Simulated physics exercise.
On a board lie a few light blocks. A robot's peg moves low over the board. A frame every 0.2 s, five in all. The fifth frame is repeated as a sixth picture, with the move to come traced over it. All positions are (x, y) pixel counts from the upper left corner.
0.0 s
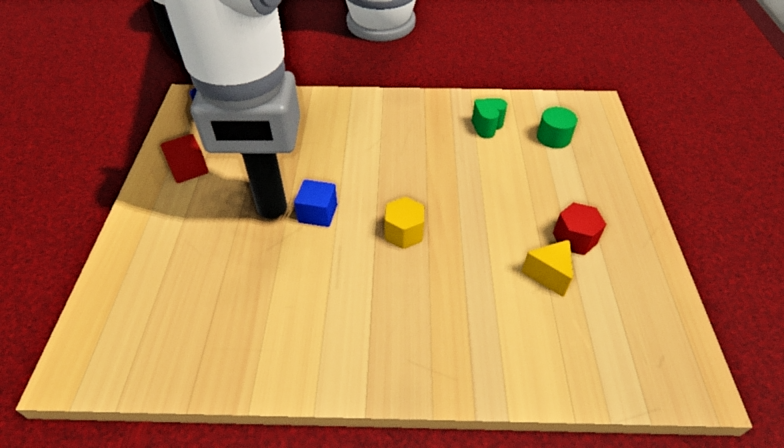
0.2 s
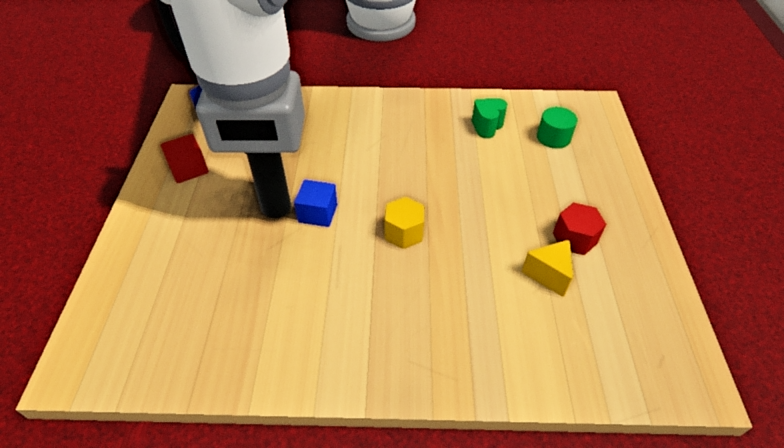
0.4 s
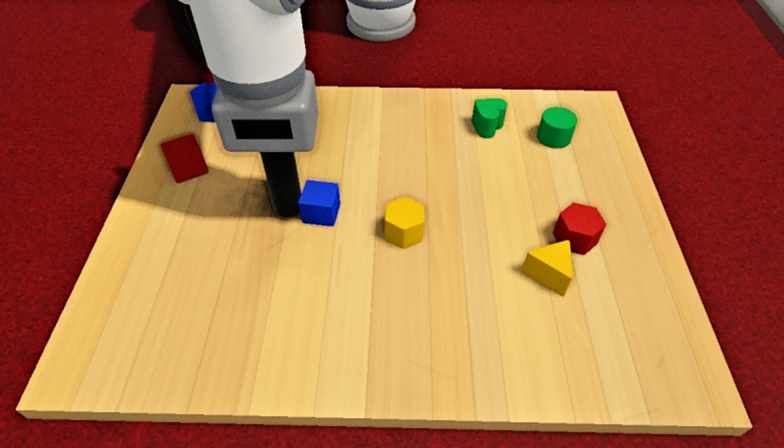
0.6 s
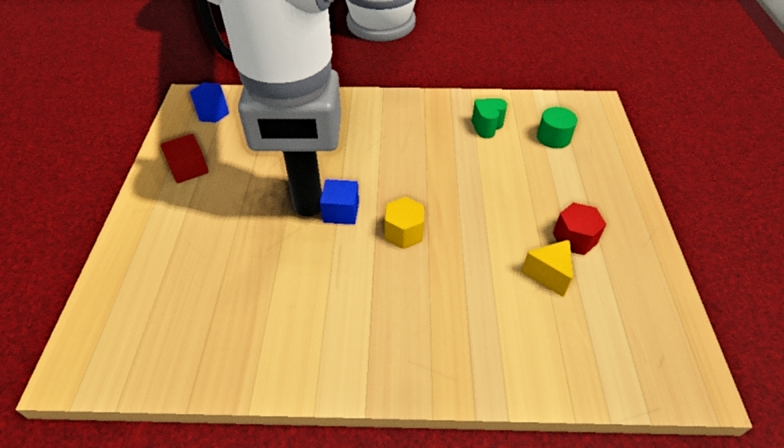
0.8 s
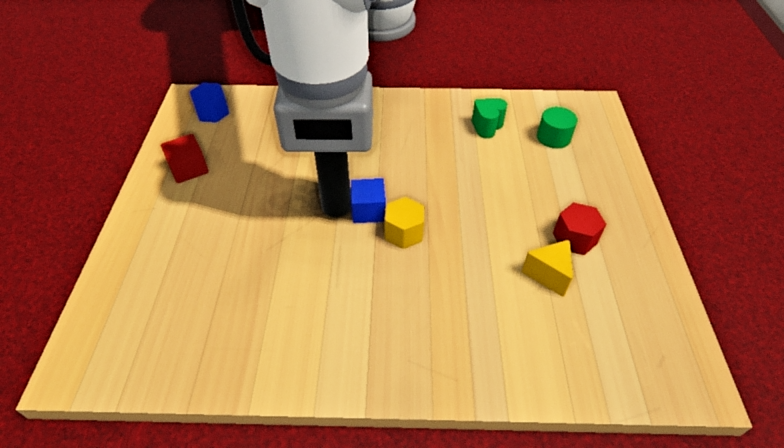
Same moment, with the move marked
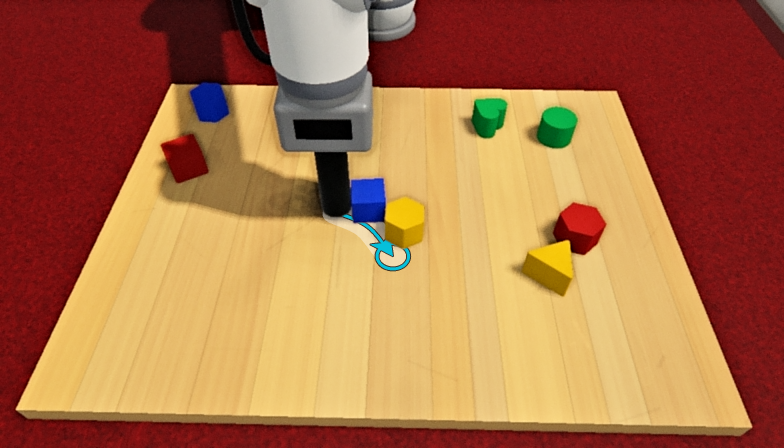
A robot arm's black peg pushes a blue cube right, up to a yellow hexagon.
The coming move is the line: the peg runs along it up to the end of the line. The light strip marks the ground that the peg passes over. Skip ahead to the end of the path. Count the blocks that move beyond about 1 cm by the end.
In total, two blocks get moved by over 1 cm.
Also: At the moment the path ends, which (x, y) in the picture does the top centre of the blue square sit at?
Its top face will be centred at roughly (391, 187).
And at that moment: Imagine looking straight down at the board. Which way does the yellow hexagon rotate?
Viewed from above: Anti-clockwise.
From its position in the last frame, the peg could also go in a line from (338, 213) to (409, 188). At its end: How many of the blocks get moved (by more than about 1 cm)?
One gets moved.
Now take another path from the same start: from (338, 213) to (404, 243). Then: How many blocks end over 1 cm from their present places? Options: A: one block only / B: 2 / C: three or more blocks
Answer: B.
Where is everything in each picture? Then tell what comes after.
In the first frame, peg's lower end (273, 208); blue square (315, 192); yellow hexagon (405, 212).
In the second frame, peg (277, 208); blocks still.
In the third frame, peg (289, 207); blue square (319, 192).
In the fourth frame, peg (309, 206); blue square (339, 191).
In the fifth frame, peg (337, 207); blue square (368, 190); yellow hexagon (405, 212).
Drawn move, from (338, 213) via (361, 222) and (378, 237), ending at (393, 256).
The first path, step by step. Halfway along, peg (371, 223); blue square (390, 187), turned 30° anticlockwise.
At the end, peg (393, 250); blue square (391, 187), turned 30° anticlockwise; yellow hexagon (420, 216), turned 30° anticlockwise.
